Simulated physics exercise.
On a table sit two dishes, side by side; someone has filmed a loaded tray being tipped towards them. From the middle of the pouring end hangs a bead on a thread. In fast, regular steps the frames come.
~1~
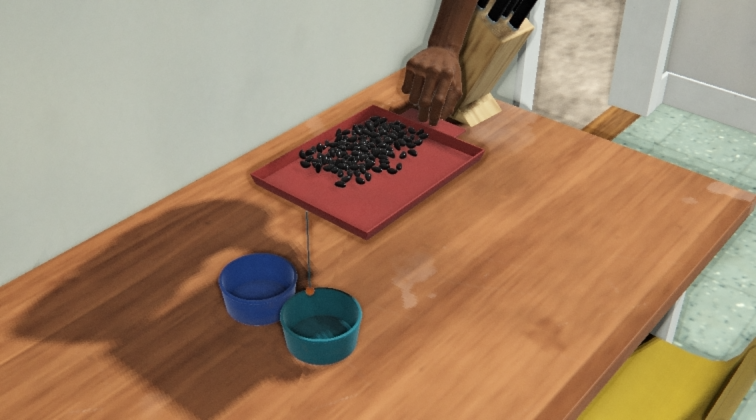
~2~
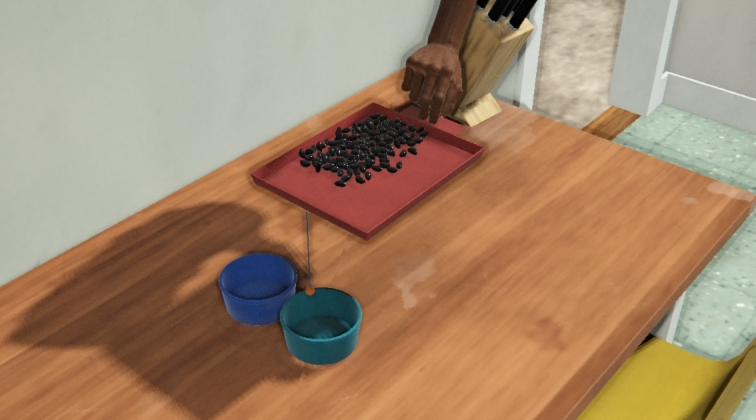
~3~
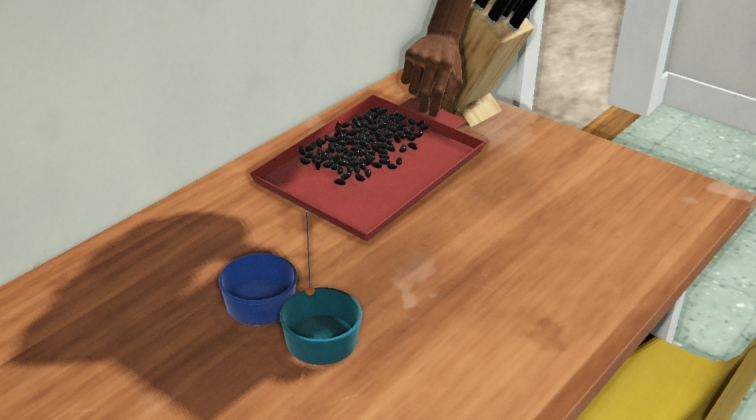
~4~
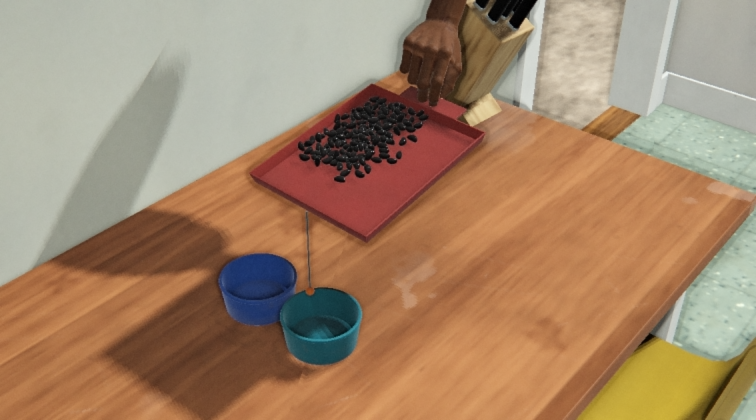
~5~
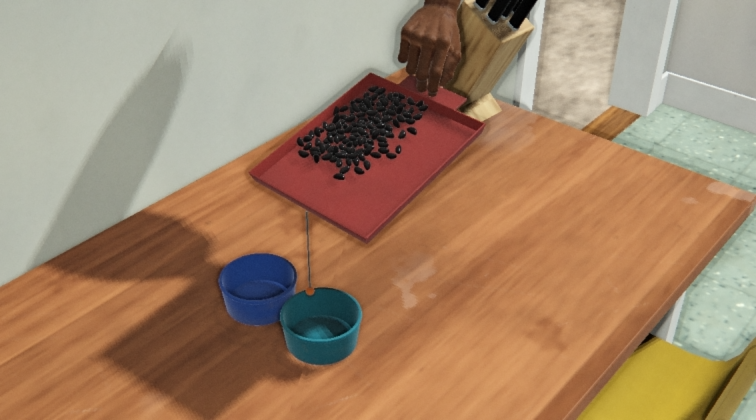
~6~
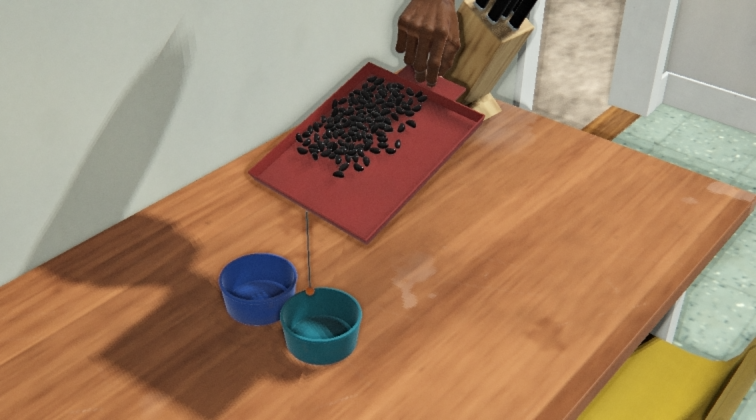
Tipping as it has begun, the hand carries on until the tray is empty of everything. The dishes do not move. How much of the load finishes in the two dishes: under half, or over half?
By the end, the dishes are holding not even half of the load, I'd say.
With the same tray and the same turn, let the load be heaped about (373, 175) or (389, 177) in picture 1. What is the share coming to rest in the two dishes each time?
Near 30 and 30 percent respectively.
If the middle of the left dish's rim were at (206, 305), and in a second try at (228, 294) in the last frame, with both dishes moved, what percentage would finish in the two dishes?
Close to 30 in a hundred, then close to 50 in a hundred.
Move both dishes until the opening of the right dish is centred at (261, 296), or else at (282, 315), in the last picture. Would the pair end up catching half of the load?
Held in all, by try: A smaller portion, then a smaller portion.
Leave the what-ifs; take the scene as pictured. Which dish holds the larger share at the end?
Once things settle, the right of the two ends up fuller.
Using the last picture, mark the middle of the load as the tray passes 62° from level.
Check around (324, 199) in the last picture.
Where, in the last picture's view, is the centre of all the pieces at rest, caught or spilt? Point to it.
Around (311, 362).
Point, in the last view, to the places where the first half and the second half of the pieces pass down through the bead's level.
The opening half passes (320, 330), the closing half (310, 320).
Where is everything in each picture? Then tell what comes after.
The first picture shows corners of the pouring end at (255, 174) and (367, 229), level; middle of the load at (363, 146), black beans; left dish at (232, 306); right dish at (295, 345); bead on its thread at (310, 291).
The second picture shows corners of the pouring end at (255, 173) and (367, 230), level; middle of the load at (363, 144).
The third picture shows corners of the pouring end at (254, 173) and (366, 231), tipped barely, lowest at the right corner; middle of the load at (363, 140).
The fourth picture shows corners of the pouring end at (254, 172) and (366, 233), tipped a little, lowest at the right corner; middle of the load at (362, 133).
The fifth picture shows corners of the pouring end at (253, 172) and (366, 235), tipped a little, lowest at the right corner; middle of the load at (361, 127).
The sixth picture shows corners of the pouring end at (252, 171) and (365, 236), tipped clearly, lowest at the right corner; middle of the load at (360, 121); left dish at (232, 306); right dish at (295, 345).
Soon, tray tipped steeply; most on the tray; a stray few in the right dish; a small part outside both; a small part in the air.
A while on, tray tipped past a quarter turn; about half on the tray; a stray few in the right dish; a stray few in the left dish; about a quarter outside both; about a quarter in the air.
Towards the end, tray tipped past a quarter turn; about a quarter in the right dish; a stray few in the left dish; most outside both.
Finally, tray tipped past a quarter turn; about a quarter in the right dish; a stray few in the left dish; most outside both.
